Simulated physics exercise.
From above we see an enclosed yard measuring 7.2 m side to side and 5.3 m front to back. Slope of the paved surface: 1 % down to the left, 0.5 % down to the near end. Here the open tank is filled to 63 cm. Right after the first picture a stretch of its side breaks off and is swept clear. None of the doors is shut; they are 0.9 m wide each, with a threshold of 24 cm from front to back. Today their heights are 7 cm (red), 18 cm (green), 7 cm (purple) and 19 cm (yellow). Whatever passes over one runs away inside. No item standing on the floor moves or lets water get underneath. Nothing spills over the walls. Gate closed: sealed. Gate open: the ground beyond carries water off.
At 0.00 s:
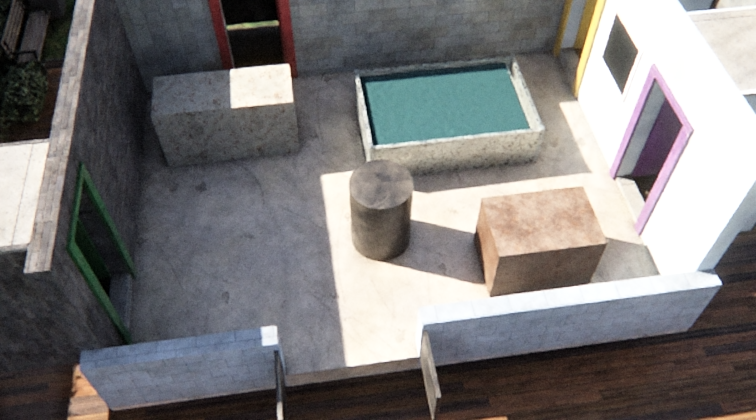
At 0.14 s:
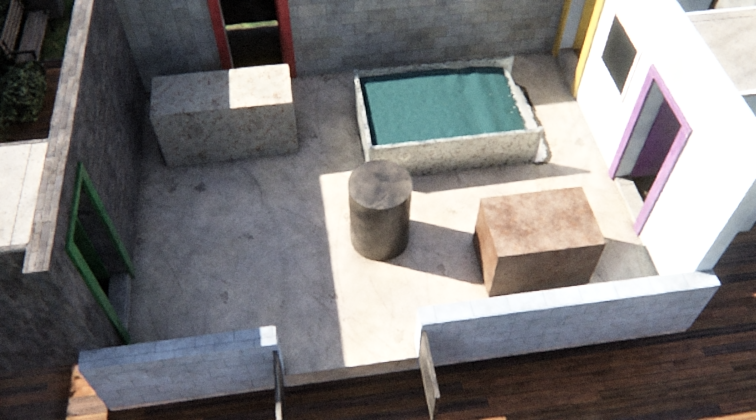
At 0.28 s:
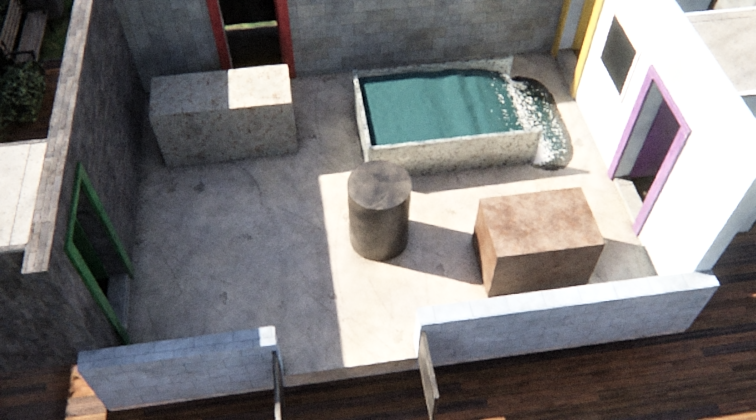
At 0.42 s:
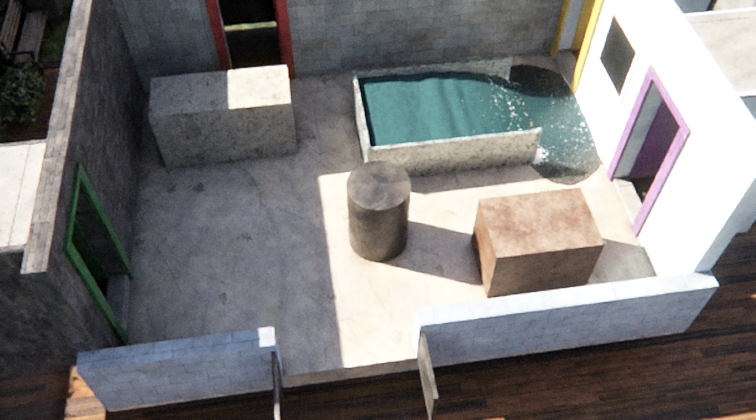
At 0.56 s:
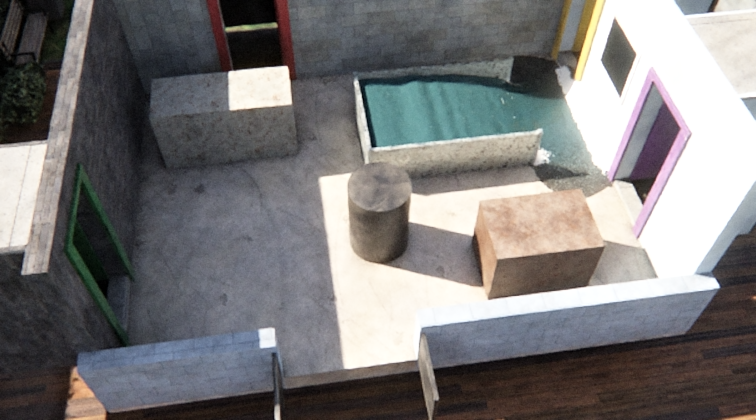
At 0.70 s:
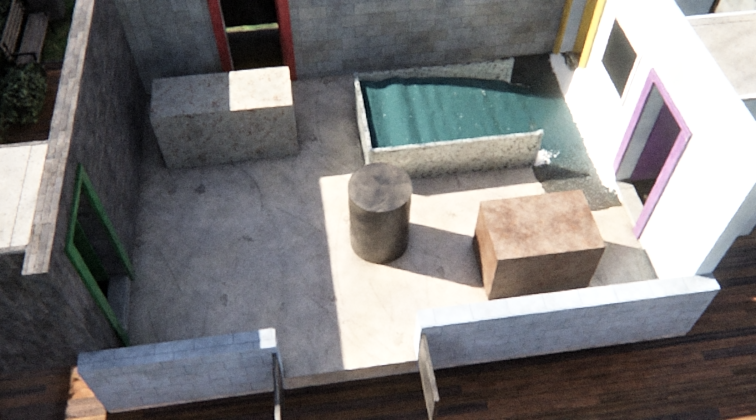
A walled, paved yard with wooden decking along its near side is seen from above by a camera that holds nearly still. A green-framed door stands at left, a red-framed one at the back and a purple-framed one at right, around a grey block, a dark cylinder, a brown box and an open tank of teal water. The tank's right side breaks away, and water pours out in a foaming rush, spreading over the paving toward the right wall.
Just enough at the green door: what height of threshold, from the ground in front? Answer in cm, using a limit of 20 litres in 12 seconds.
Some 9.5 cm.
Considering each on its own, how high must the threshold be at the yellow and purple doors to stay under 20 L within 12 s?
You'd want about 32 centimetres at yellow and about 13.0 centimetres at purple.
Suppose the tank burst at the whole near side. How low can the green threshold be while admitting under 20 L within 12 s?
The answer is some 9.0 cm.
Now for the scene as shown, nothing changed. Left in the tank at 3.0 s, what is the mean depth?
The average depth is some 19 cm.
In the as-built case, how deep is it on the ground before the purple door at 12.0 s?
5.5 cm.
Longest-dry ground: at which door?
I'd say the green one.
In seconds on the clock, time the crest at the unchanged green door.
Crest at t of about 8.5 s.
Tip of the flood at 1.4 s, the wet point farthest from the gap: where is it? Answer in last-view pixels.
Lab note: Front tip approx. (644, 275).
After 1.4 s water covers 15 % of the floor, deepest (48 cm) near (546, 56); it has not reached the green door.
After 3.0 s water covers 40 % of the floor, deepest (33 cm) near (624, 289); it has not reached the green door.
After 12.0 s water covers 95 % of the floor, deepest (11 cm) near (128, 331); 10 cm at the green door, 0 litres in over its 18 cm threshold.
At the green door as built, the water arrived by 5.2 s and peaked near 13 cm at 8.4 s.
With a threshold of 8 cm, 38 litres would have come in within the 12 s; with 11 cm, 6 litres. So under 20 litres takes about 9.5 cm.
